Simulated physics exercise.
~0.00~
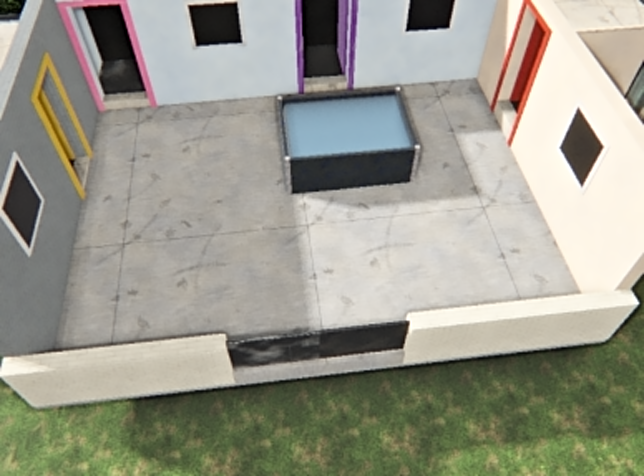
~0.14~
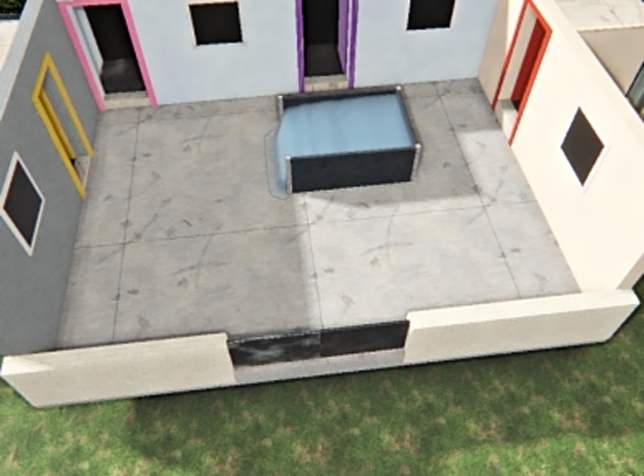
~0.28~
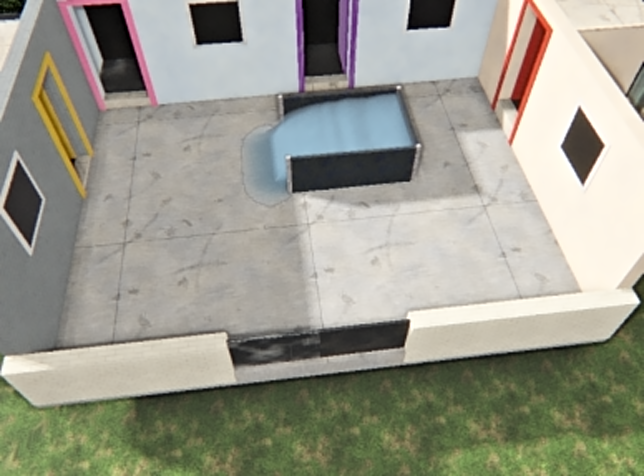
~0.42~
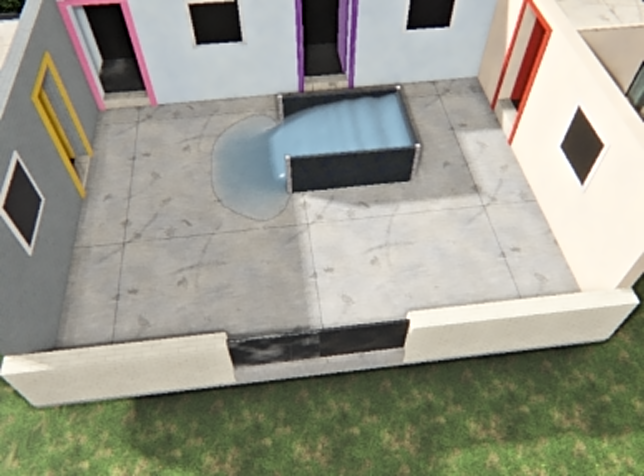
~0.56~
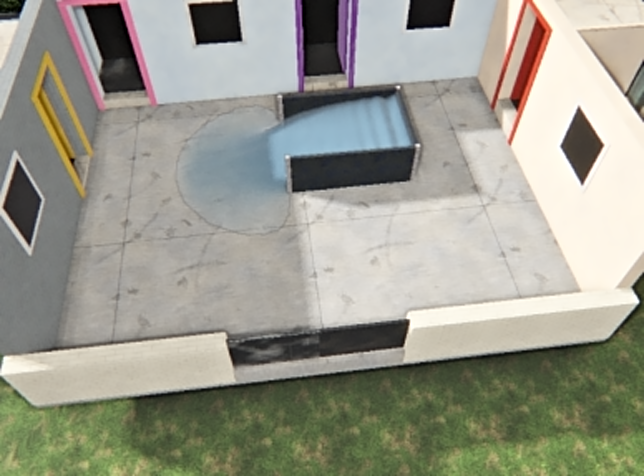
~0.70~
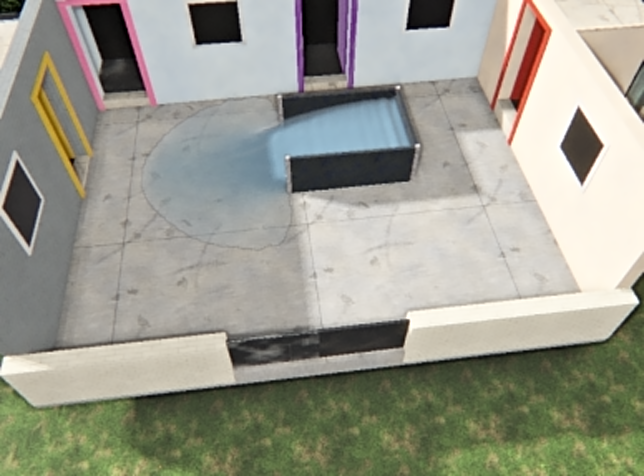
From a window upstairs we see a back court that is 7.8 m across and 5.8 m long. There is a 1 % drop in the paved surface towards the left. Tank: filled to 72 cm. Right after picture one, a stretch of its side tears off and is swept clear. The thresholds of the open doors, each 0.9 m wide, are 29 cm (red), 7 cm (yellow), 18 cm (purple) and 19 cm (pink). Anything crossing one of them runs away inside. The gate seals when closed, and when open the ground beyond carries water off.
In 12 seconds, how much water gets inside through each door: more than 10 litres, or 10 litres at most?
Result: At the red door the amount will stay short of the limit, at the yellow door the amount will climb above the limit, at the purple door the amount will stay short of the limit, at the pink door the amount will climb above the limit.
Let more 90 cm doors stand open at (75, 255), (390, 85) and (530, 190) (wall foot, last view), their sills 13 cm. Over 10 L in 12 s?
Note, doorways in listed order: Goes beyond, stays short, stays short.
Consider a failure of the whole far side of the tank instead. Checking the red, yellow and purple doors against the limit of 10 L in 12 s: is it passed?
In that case, red door: Less than that, yellow door: More than that, purple door: More than that.
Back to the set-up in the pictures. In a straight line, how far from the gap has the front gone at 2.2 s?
Roughly 5.0 m.
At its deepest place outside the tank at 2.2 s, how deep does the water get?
Some 42 cm deep.
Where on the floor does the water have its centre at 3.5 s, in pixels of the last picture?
Roughly (184, 194).
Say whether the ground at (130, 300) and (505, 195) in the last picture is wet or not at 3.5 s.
I'd say drenched, then spared.
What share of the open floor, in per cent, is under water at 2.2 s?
Covered: Roughly 40 %.
After 1.4 s water covers 35 % of the floor and is deepest (29 cm) near (279, 169); red door not reached, yellow door 13 cm at the sill, 37 L in, purple door not reached, pink door 7 cm at the sill, 0 L in.
After 2.2 s water covers 40 % of the floor and is deepest (42 cm) near (99, 114); red door not reached, yellow door 24 cm at the sill, 151 L in, purple door not reached, pink door 25 cm at the sill, 6 L in.
After 3.5 s water covers 40 % of the floor and is deepest (28 cm) near (50, 379); red door not reached, yellow door 22 cm at the sill, 308 L in, purple door not reached, pink door 20 cm at the sill, 44 L in.
After 7.0 s water covers 80 % of the floor and is deepest (14 cm) near (50, 379); red door not reached, yellow door 8 cm at the sill, 398 L in, purple door 2 cm at the sill, 0 L in, pink door 9 cm at the sill, 46 L in.
After 12.0 s water covers 95 % of the floor and is deepest (8 cm) near (50, 379); red door 2 cm at the sill, 0 L in, yellow door 7 cm at the sill, 402 L in, purple door 3 cm at the sill, 0 L in, pink door 6 cm at the sill, 46 L in.
